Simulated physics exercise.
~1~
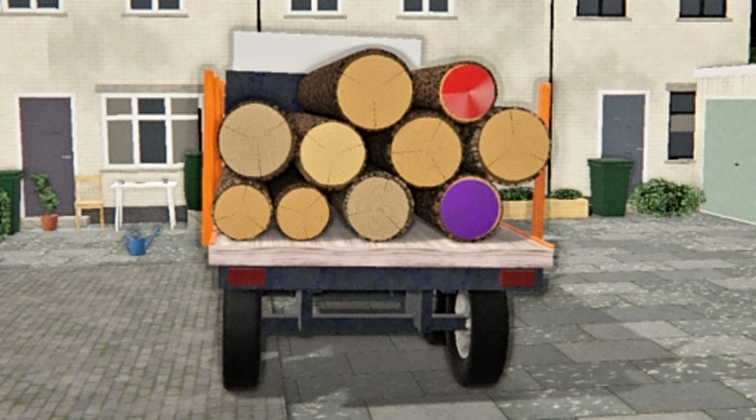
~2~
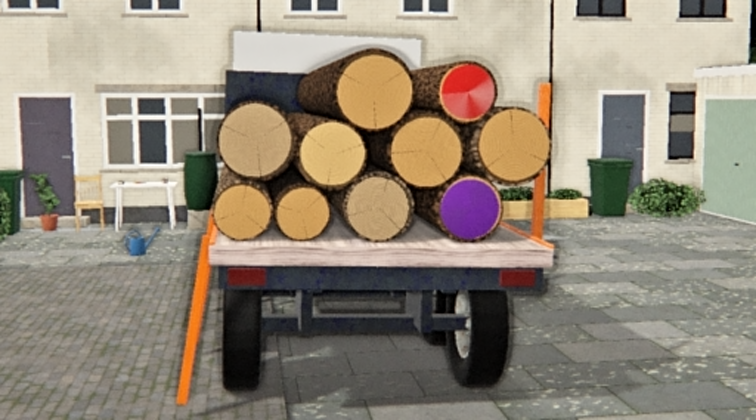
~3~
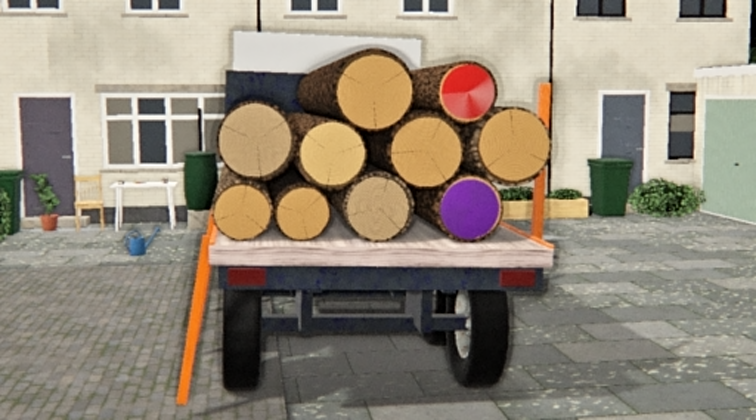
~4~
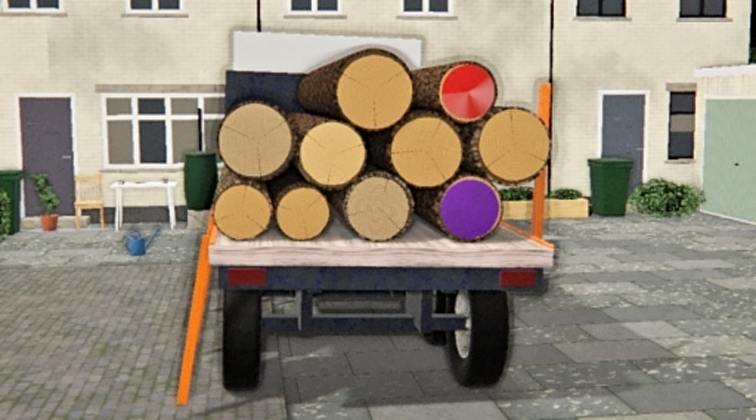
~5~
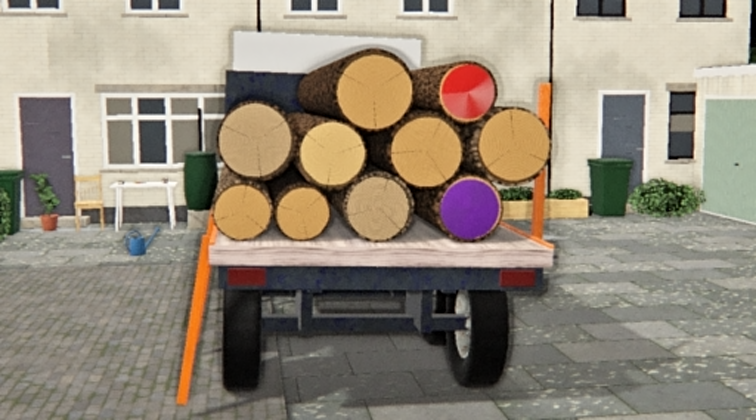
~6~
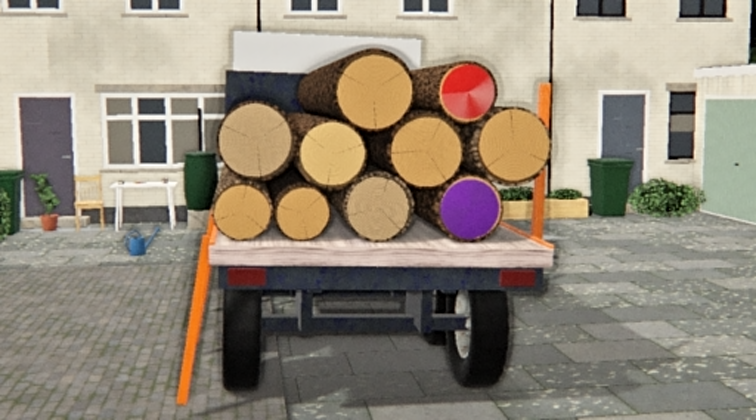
Logs stacked on a flatbed lorry staying put after the orange posts on the left swing down, purple and red ones included.
